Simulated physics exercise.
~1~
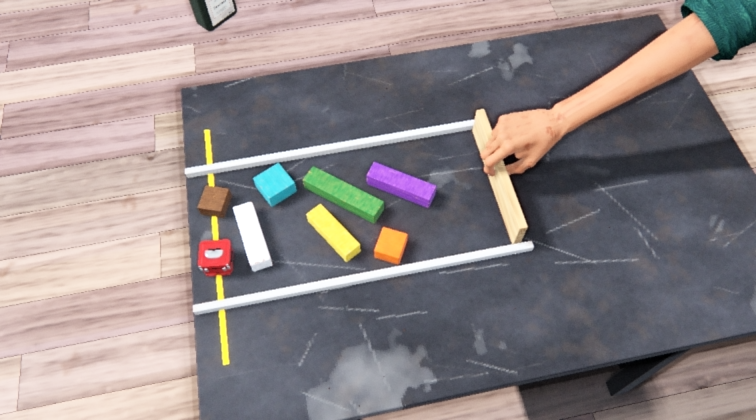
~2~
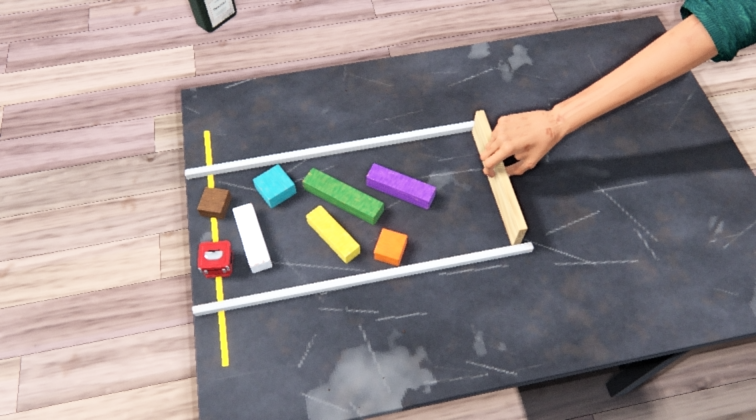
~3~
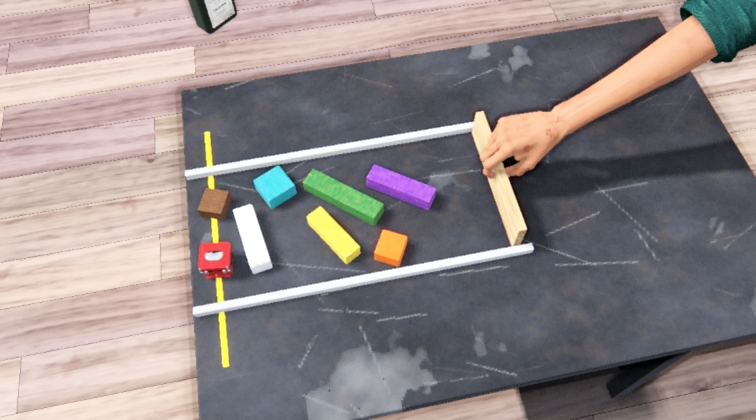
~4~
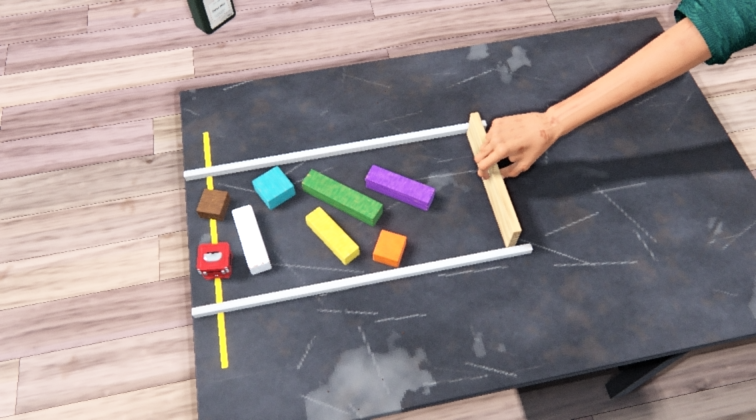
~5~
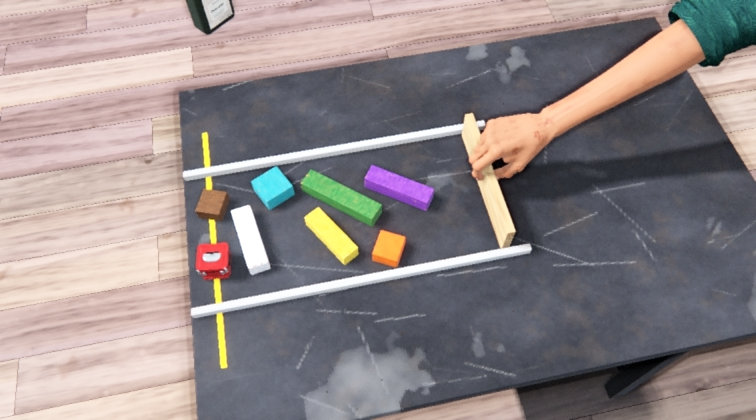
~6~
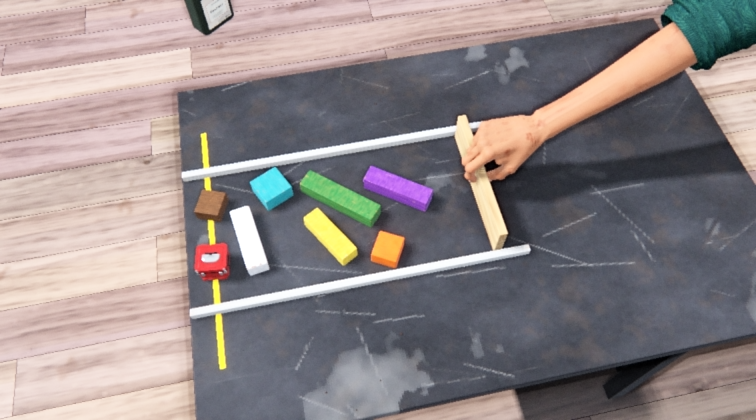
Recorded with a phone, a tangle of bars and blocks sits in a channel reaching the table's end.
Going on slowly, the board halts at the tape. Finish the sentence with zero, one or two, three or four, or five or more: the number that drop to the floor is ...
The number that drop to the floor is five or more.
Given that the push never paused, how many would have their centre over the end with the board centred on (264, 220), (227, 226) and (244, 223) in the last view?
In that order 2, 5 and 3.
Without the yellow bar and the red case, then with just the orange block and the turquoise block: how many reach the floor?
First 4, then 5.
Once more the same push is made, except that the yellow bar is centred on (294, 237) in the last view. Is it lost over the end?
Then it falls.
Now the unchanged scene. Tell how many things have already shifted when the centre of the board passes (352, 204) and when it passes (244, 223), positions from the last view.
4 by the first point, 8 by the second.
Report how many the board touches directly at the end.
At rest, 2 are in contact.
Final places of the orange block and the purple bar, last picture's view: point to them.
Reading them off: First (202, 291); then (199, 208).
A little later, none off yet; red case at rest near (214, 262); brown block at rest near (212, 206); white bar at rest near (249, 240).
Next, none off yet; red case tilted well over near (167, 282); brown block tilted well over near (170, 217); white bar shifted about its own width near (193, 250).
When it is over, the number that fall off is five or more; down, green bar, yellow bar, turquoise block, white bar, brown block and red case.
